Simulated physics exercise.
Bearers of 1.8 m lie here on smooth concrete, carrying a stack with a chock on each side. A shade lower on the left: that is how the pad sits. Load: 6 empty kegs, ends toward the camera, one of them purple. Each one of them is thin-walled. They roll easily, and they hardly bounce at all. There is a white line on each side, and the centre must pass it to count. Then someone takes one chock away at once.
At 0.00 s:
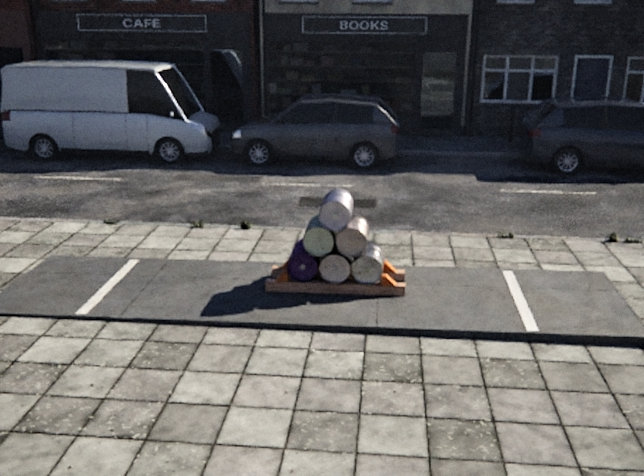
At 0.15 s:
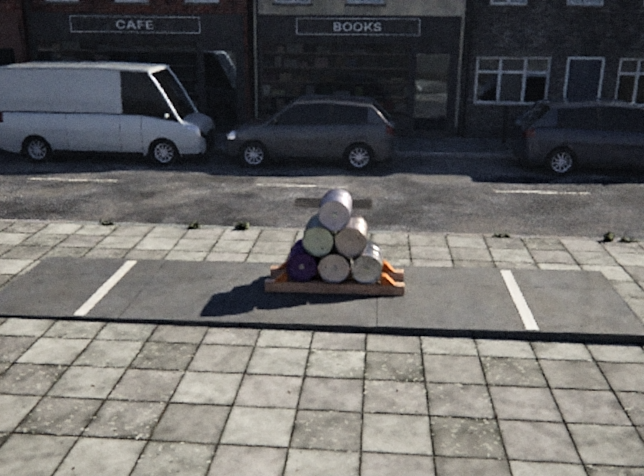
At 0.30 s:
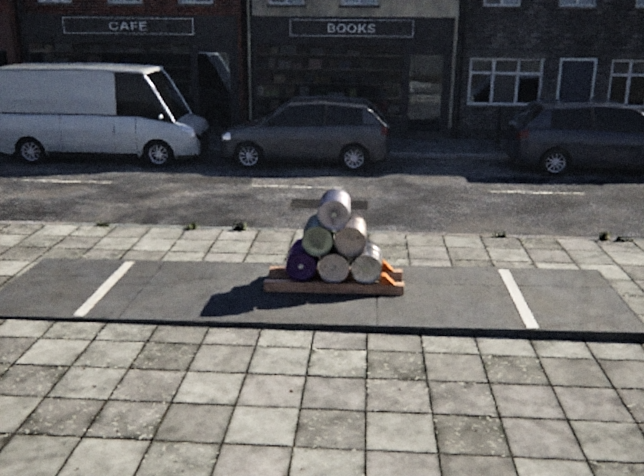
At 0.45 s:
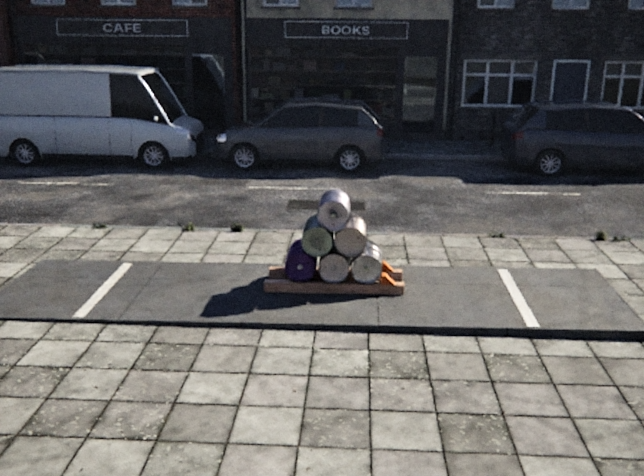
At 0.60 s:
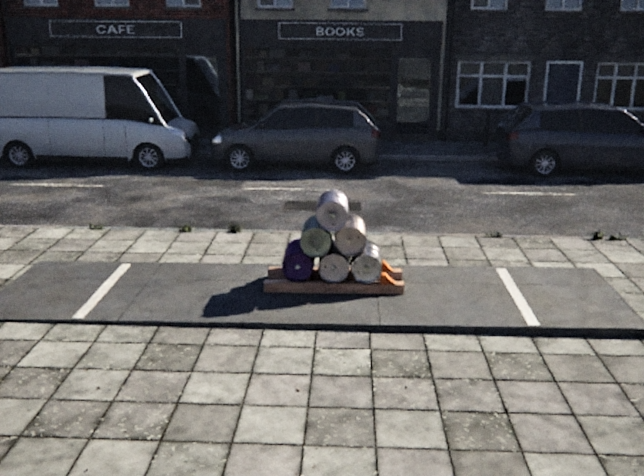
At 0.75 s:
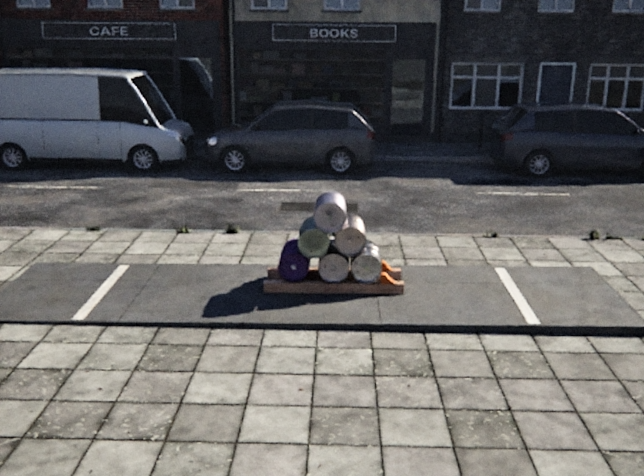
In this clip, six stacked kegs sit on a low wooden base across from parked vehicles as the view drifts slightly; the left orange chock disappears, then the purple keg shifts slightly left and the upper kegs settle a little.
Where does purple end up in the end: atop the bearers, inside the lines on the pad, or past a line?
It ends up past a line.
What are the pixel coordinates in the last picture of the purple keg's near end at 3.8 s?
Roughly at (89, 277) in the last picture.
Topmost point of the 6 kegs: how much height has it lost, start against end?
About 35 cm.
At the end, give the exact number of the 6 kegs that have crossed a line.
I make it 2 exactly.
Then, 2.1 s in, purple is off the bearers, 135 cm short of the left line, rolling left; 0 of 6 have crossed.
Then, 3.8 s in, purple is past the left line; 1 of 6 has crossed.
In the end (8.0 s), purple is past the left line; 2 of 6 have crossed.
